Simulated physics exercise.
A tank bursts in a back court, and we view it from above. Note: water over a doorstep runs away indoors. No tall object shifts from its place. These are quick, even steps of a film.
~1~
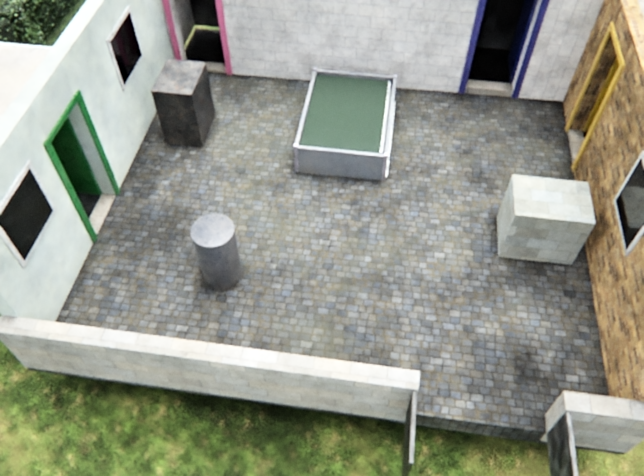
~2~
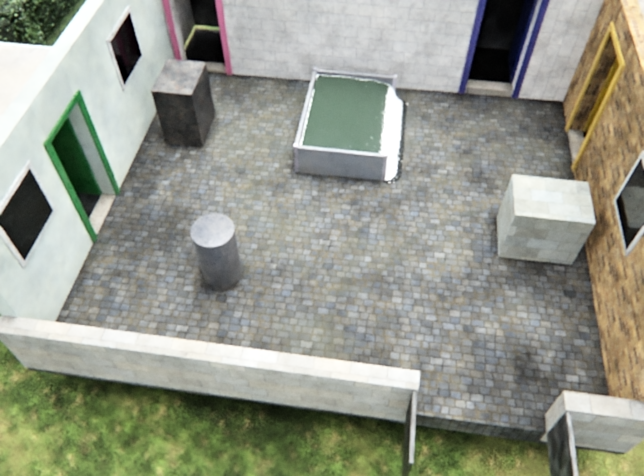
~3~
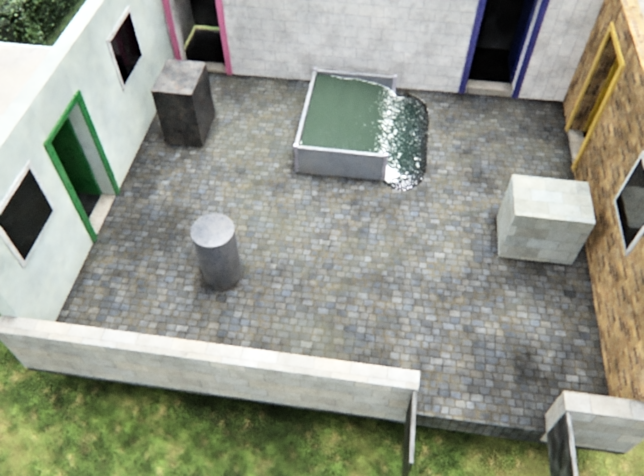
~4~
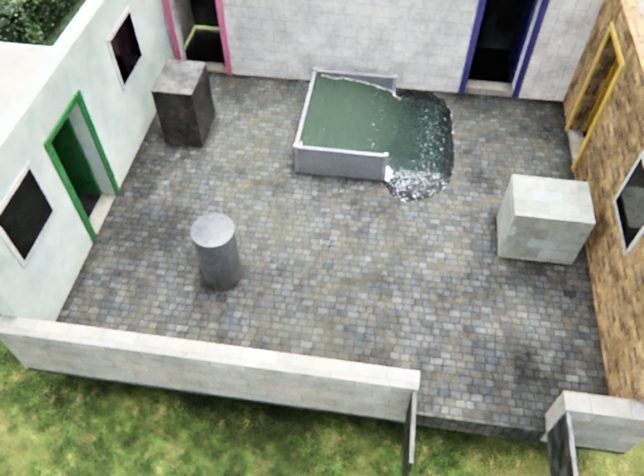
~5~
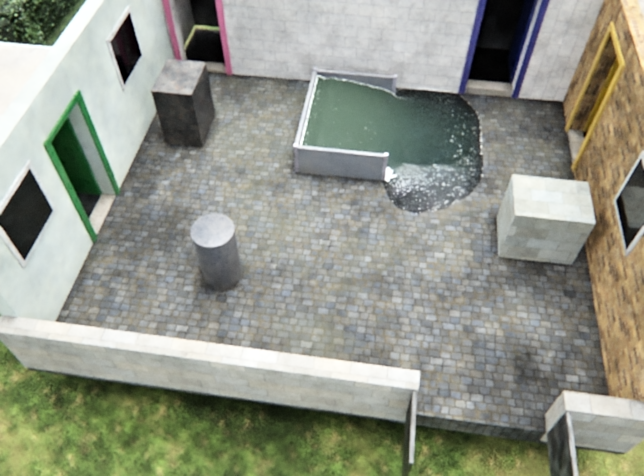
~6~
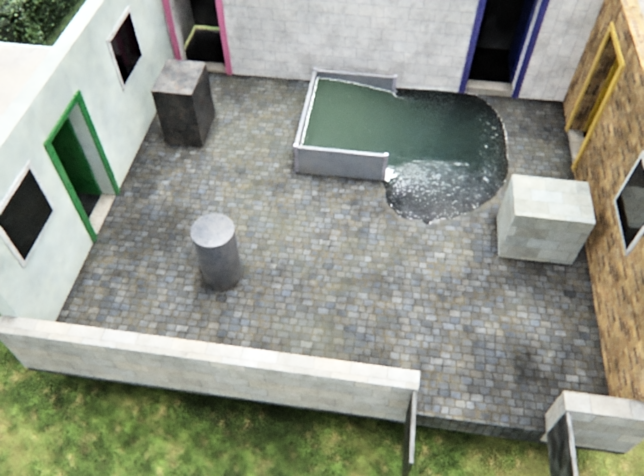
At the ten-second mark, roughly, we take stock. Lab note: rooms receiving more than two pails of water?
My prediction: The yellow door goes beyond what's allowed there; the blue door stays inside what's allowed there; the green door stays inside what's allowed there; the pink door stays inside what's allowed there.
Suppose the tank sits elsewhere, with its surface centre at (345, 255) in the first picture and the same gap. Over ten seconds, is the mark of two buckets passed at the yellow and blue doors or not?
Lab note - yellow door: Short of the limit; blue door: Short of the limit.
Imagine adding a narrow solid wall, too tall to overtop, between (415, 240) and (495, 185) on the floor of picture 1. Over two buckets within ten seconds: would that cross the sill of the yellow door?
My guess is that the yellow one exceeds the limit.
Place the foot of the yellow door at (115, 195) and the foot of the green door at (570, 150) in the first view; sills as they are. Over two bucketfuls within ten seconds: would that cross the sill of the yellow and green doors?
The yellow door comes up short, and the green door gets past the limit as well.
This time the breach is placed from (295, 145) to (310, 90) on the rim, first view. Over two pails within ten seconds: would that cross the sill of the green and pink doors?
Lab note - green door tops the mark, pink door tops the mark.
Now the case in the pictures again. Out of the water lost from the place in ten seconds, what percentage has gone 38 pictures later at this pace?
Near 70 in a hundred.
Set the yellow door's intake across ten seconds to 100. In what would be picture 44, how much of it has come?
Roughly 100 percent.
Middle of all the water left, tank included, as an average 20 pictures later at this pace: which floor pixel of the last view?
I reckon somewhere around (476, 166).
A moment on, water covers 25 % of the floor; the yellow door under two buckets in, the blue door wet at the sill, nothing in, the green door not reached, the pink door not reached.
Next, water covers 25 % of the floor; the yellow door over two buckets in, the blue door wet at the sill, nothing in, the green door not reached, the pink door not reached.
Then, water covers 35 % of the floor; the yellow door far over two buckets in, the blue door wet at the sill, nothing in, the green door not reached, the pink door not reached.
Later, water covers 45 % of the floor; the yellow door far over two buckets in, the blue door wet at the sill, nothing in, the green door not reached, the pink door not reached.
In the end, water covers 60 % of the floor; the yellow door far over two buckets in, the blue door wet at the sill, nothing in, the green door not reached, the pink door not reached.
